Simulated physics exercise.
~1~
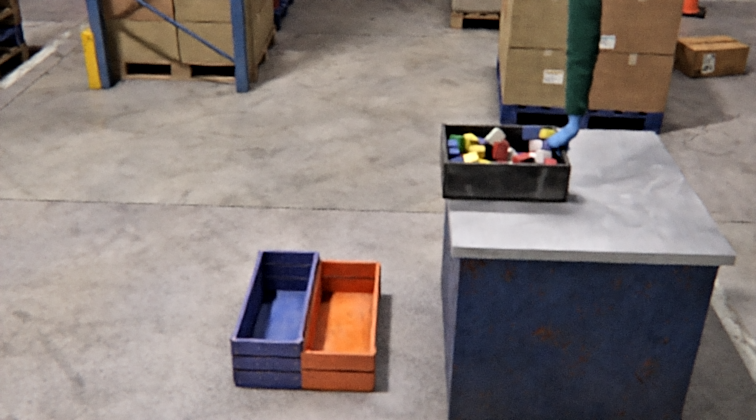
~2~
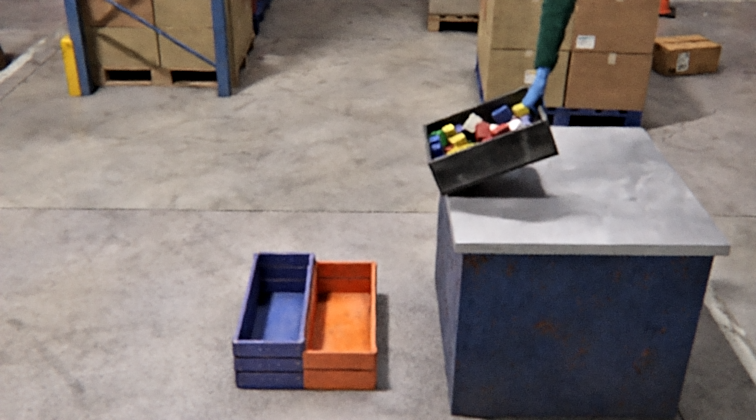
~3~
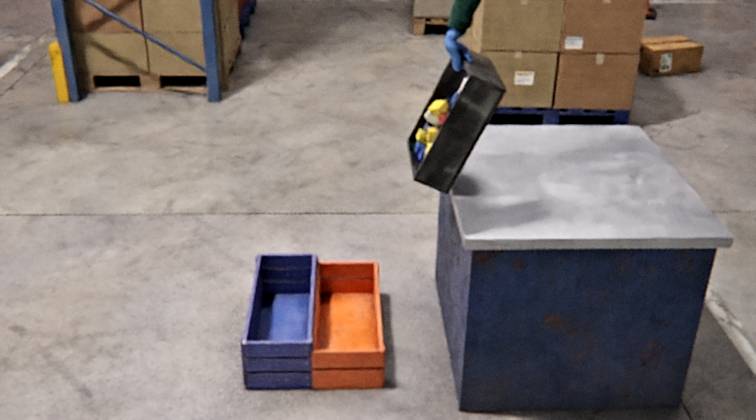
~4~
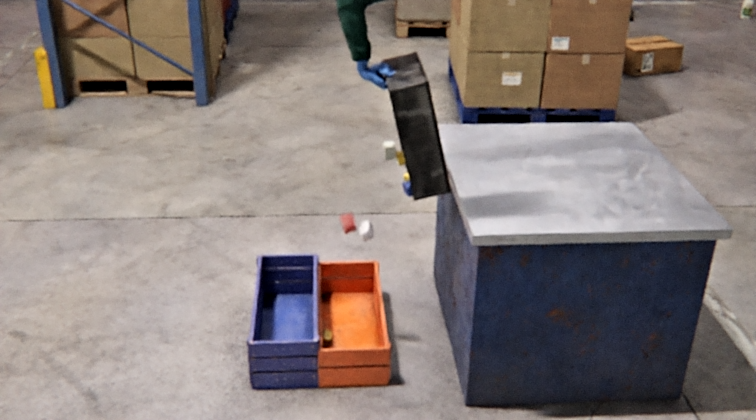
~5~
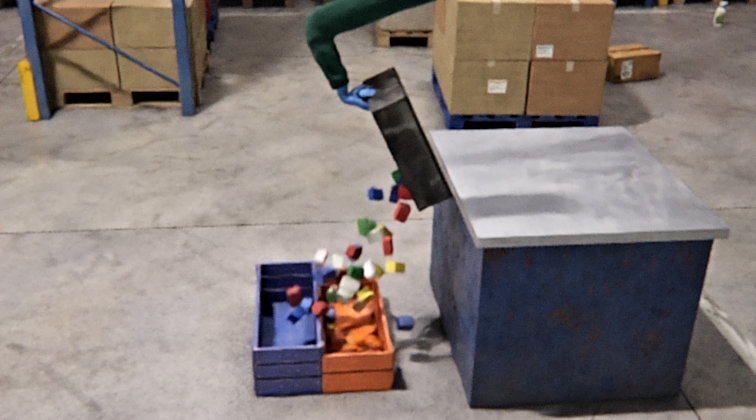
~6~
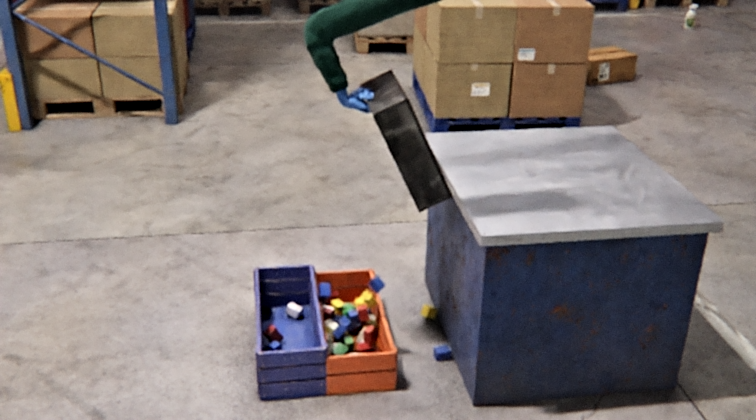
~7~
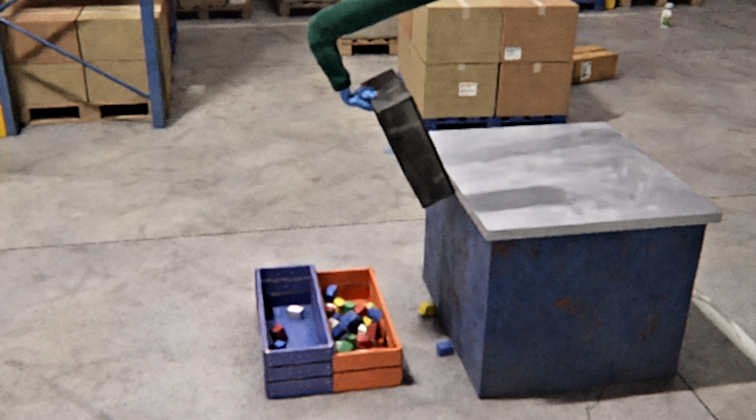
A black tote full of colorful toy bricks was tipped over the end of a bench by a blue-gloved hand, spilling them downward. Most landed in the orange bin, a few in the blue trough beyond, and two on the floor beside the bench.
